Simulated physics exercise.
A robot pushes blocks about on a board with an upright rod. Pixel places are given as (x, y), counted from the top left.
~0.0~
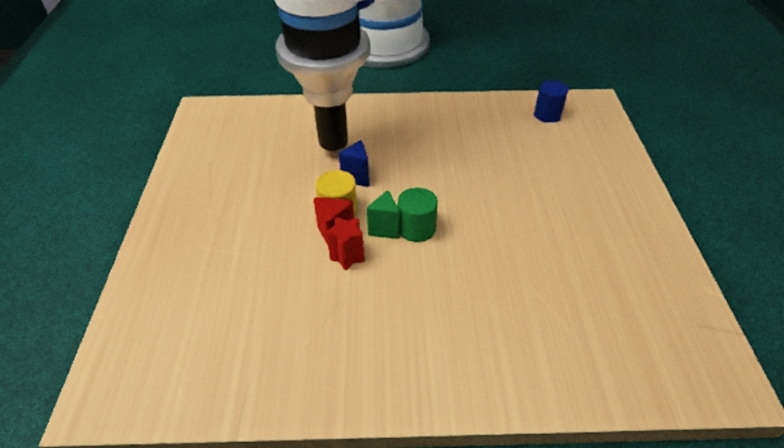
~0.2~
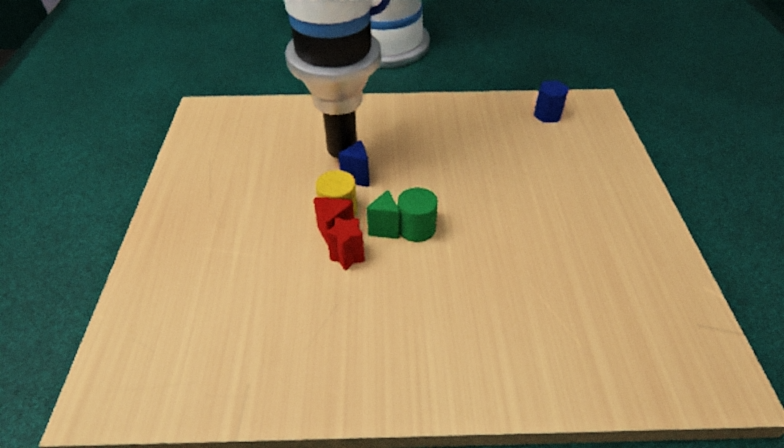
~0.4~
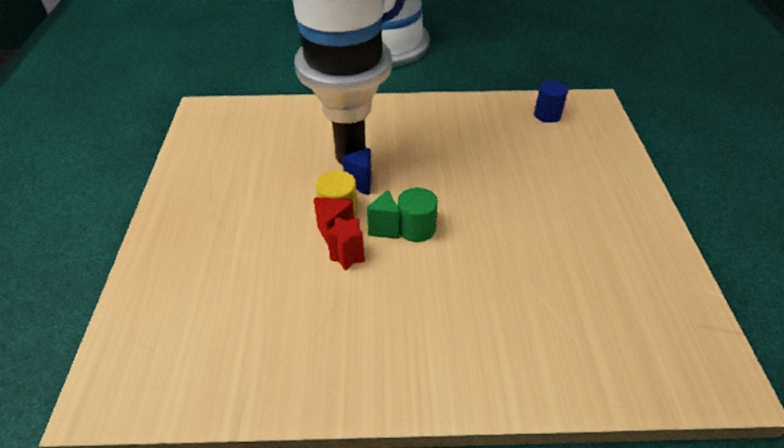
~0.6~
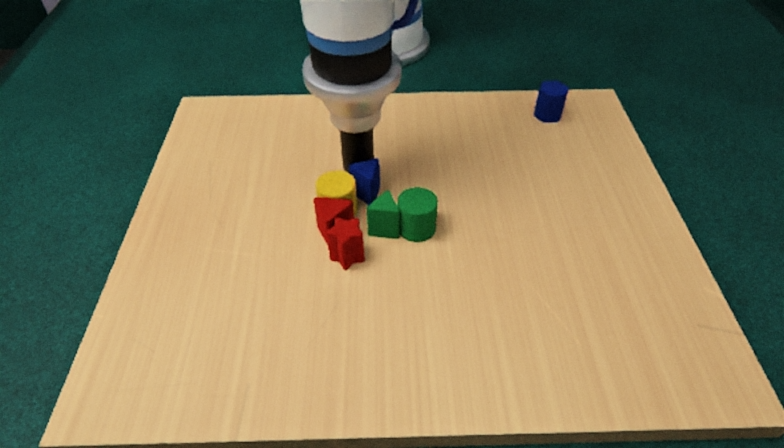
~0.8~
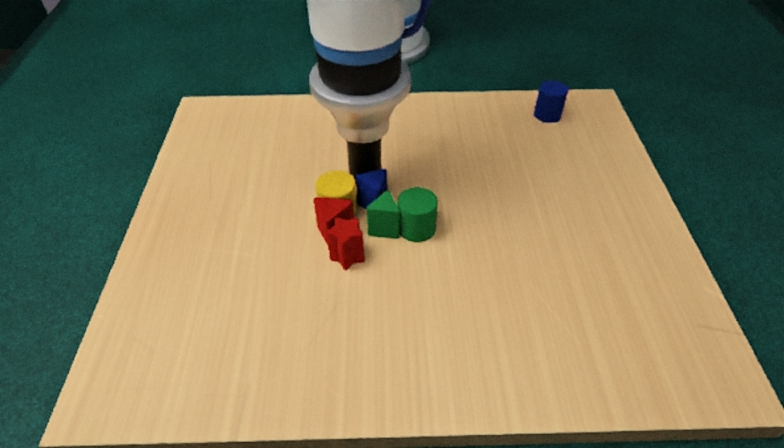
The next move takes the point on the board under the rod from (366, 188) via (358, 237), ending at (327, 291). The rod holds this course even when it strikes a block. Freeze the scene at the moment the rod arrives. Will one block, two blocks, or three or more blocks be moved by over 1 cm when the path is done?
I reckon the push displaces three or more of the blocks by more than 1 cm.
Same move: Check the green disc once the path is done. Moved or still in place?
Here the green disc stays on its spot.
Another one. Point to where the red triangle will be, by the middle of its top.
If I read the scene right, the answer is (315, 221).
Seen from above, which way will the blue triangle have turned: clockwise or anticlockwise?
Looking down, it rotates anti-clockwise.
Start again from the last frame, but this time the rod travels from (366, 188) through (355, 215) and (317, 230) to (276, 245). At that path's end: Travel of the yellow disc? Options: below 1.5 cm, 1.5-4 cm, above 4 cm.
My estimate: Beyond 4 cm.
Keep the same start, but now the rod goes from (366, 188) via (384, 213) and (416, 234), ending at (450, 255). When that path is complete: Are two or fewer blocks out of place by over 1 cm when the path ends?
Answer: No.
The first path, step by step. One third of the way, rod (362, 209); red triangle (320, 219), turned 15° anticlockwise; yellow disc (322, 194); blue triangle (380, 209), turned 45° anticlockwise.
Two thirds of the way, rod (348, 244); red triangle (315, 221), turned 15° anticlockwise; yellow disc (321, 195); red star block (334, 251), turned 15° clockwise; blue triangle (384, 216), turned 60° anticlockwise.
At the end, rod (325, 280); red triangle (315, 221), turned 15° anticlockwise; yellow disc (321, 195); red star block (308, 291), turned 15° clockwise; blue triangle (384, 216), turned 60° anticlockwise; green disc unmoved.
